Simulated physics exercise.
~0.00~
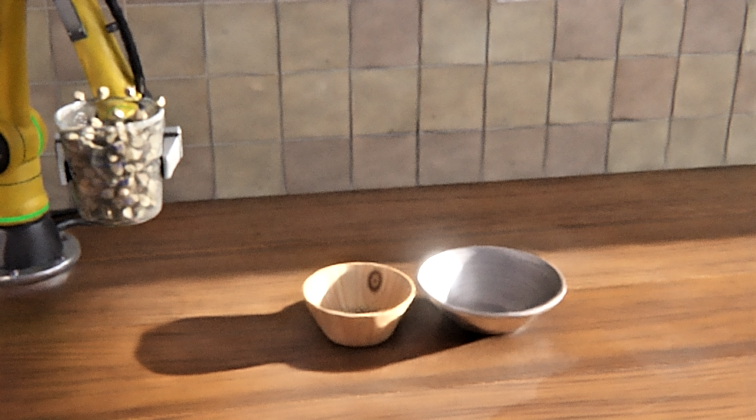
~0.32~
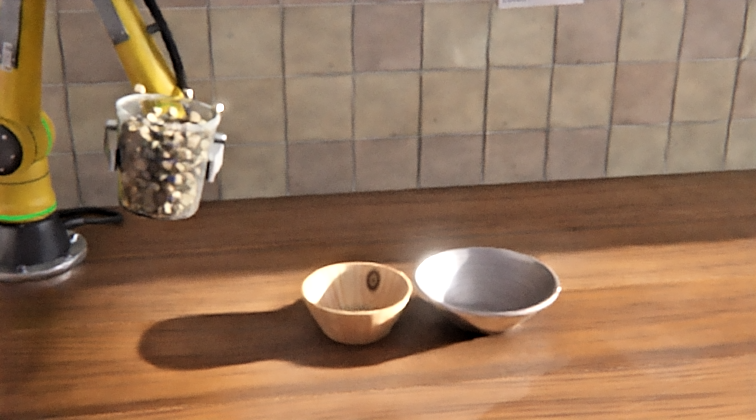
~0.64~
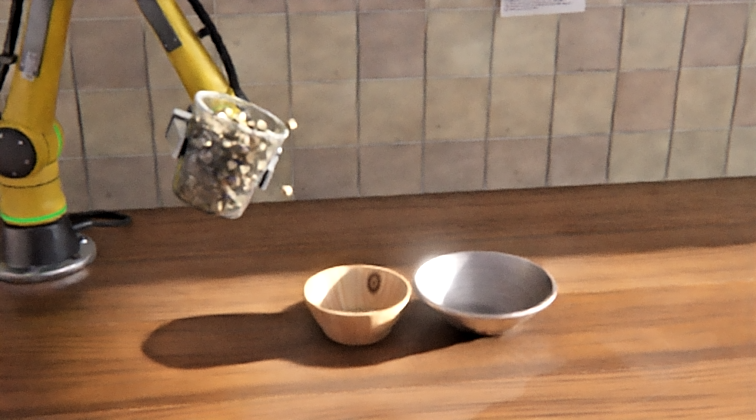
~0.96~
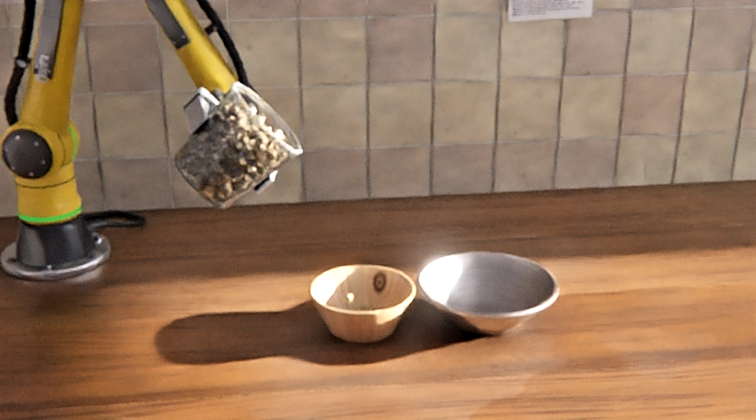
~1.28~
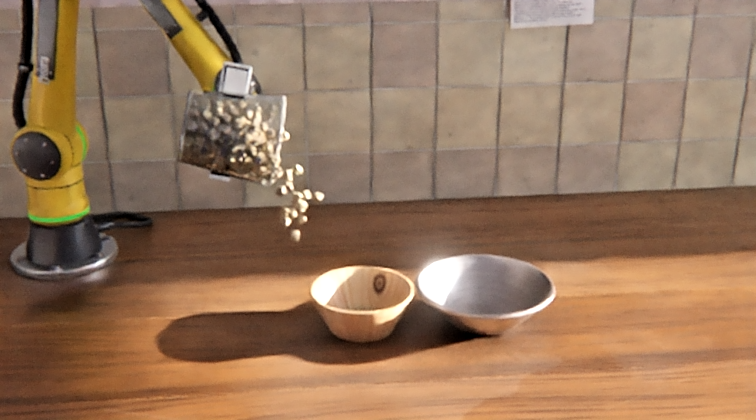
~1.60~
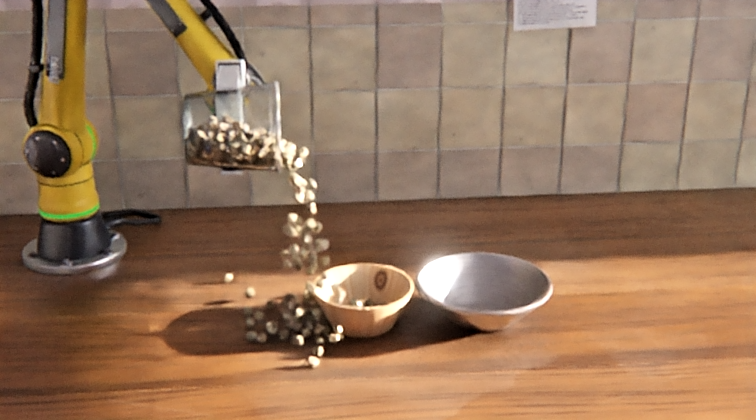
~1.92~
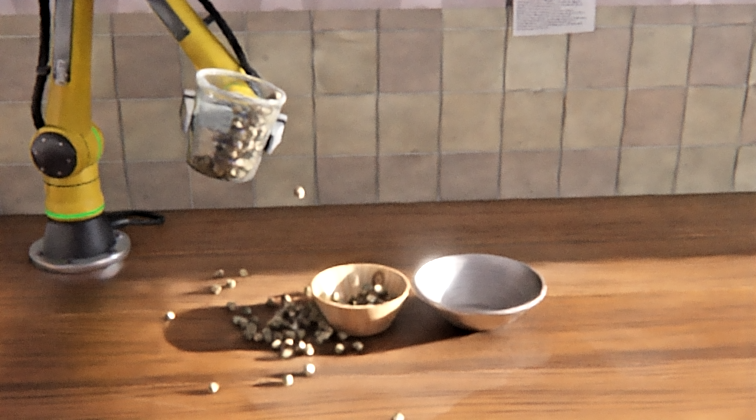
The clip shows a yellow robot arm tipping a clear beaker of small pebbles toward a wooden bowl beside a metal bowl, spilling many onto the table and some into the wooden bowl, then tilting back with pebbles still inside and the metal bowl empty.
